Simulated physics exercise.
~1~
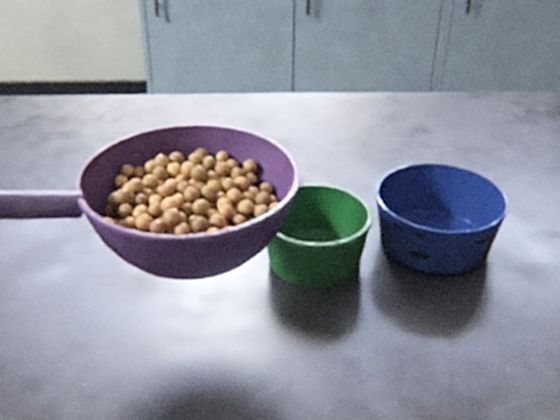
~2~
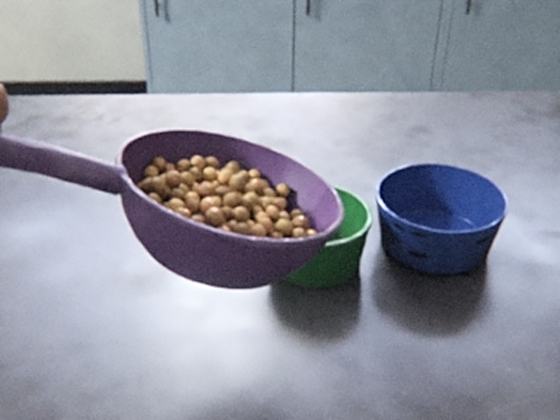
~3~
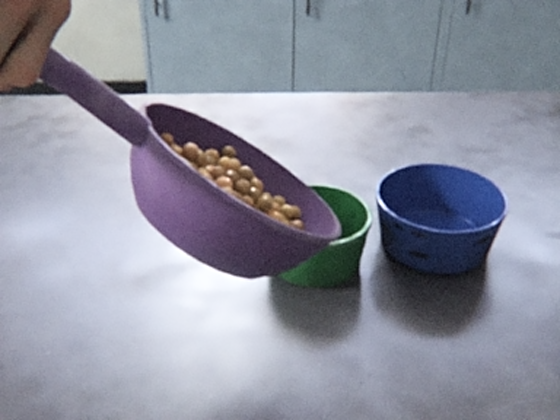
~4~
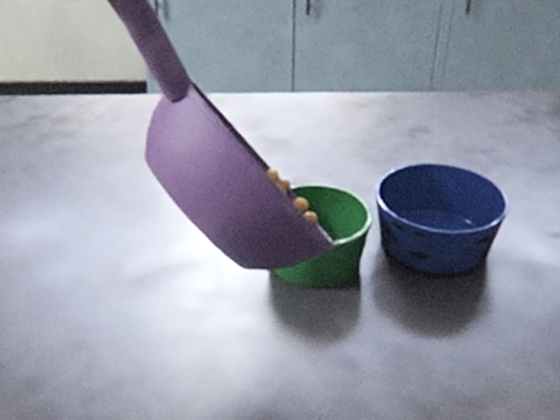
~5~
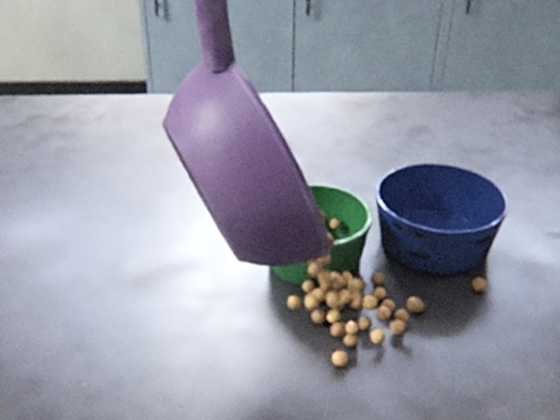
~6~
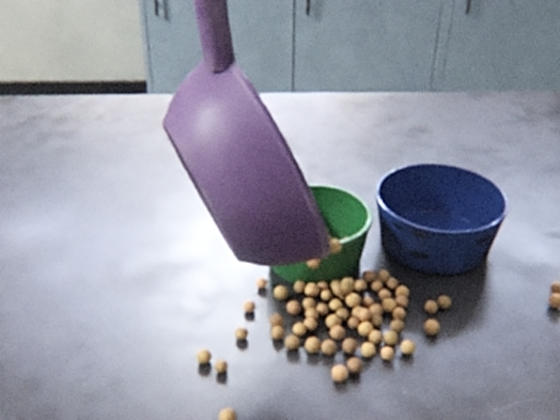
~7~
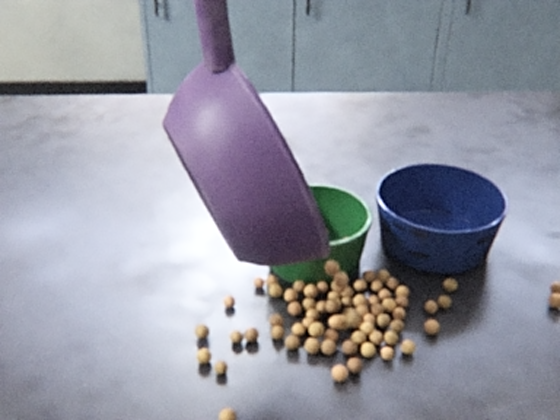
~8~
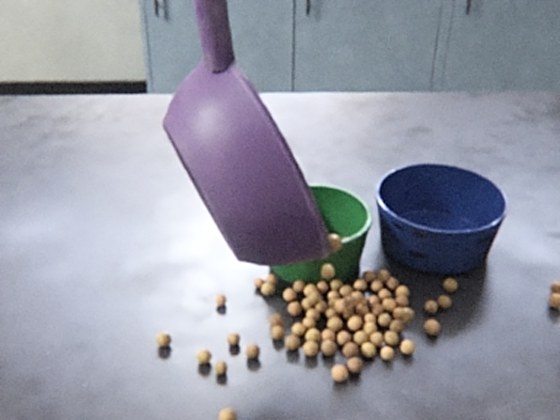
A purple bowl with a handle, filled with small tan beads, moves slightly right and tips steeply toward a green dish beside a blue one, spilling many beads onto the gray table in front while the blue dish stays empty and the bowl remains tilted.
